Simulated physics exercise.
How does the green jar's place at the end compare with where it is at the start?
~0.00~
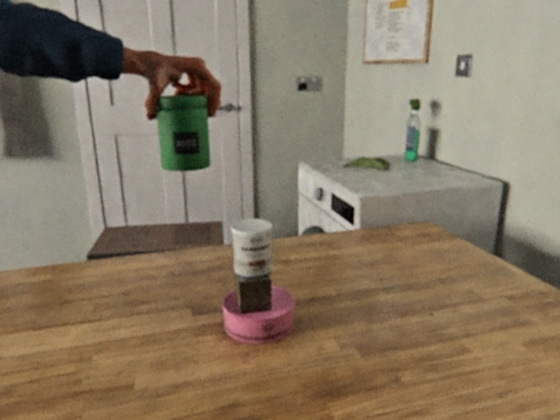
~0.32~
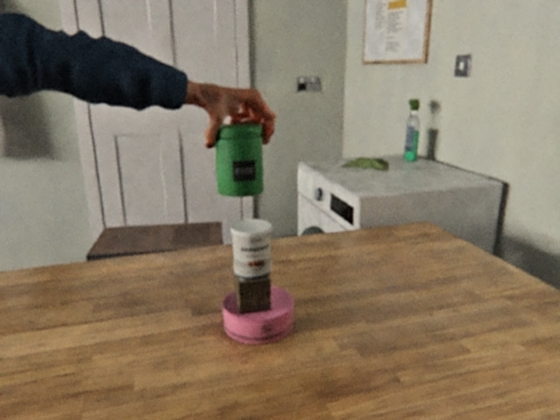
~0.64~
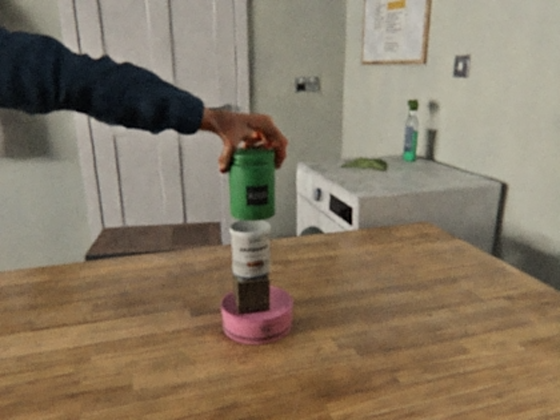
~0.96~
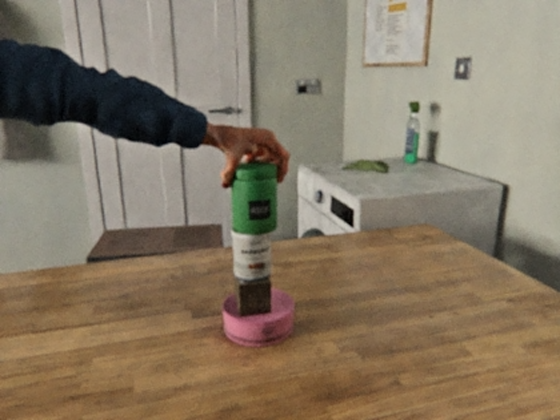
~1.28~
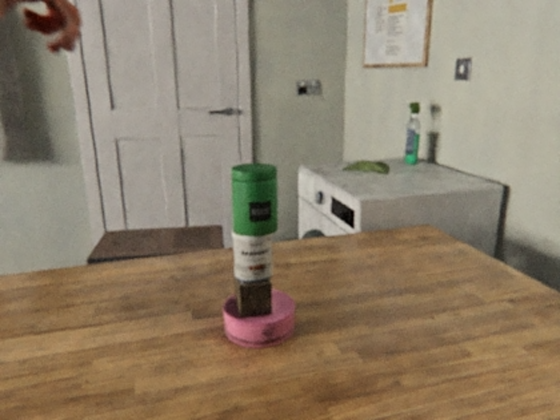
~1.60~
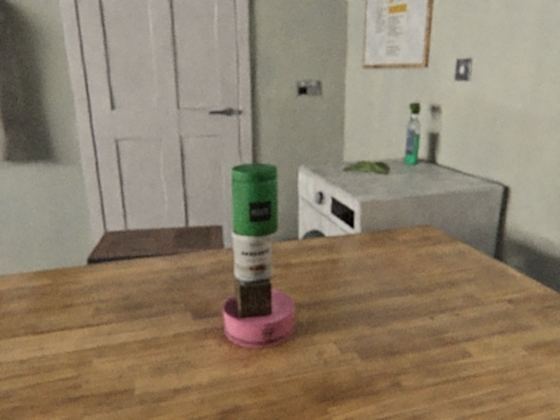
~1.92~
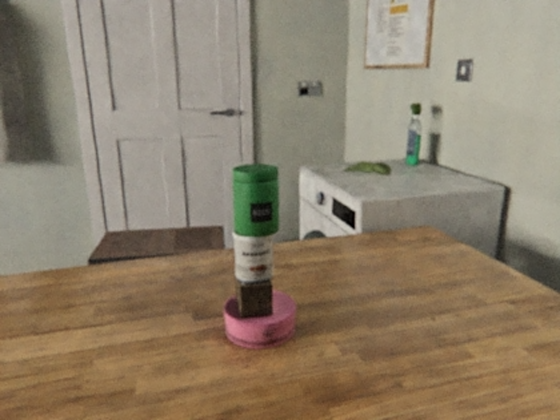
At the start the green jar is held in the air, above and to the left of the pile. By the end it is lower and further right, standing upright on top of the white pot.
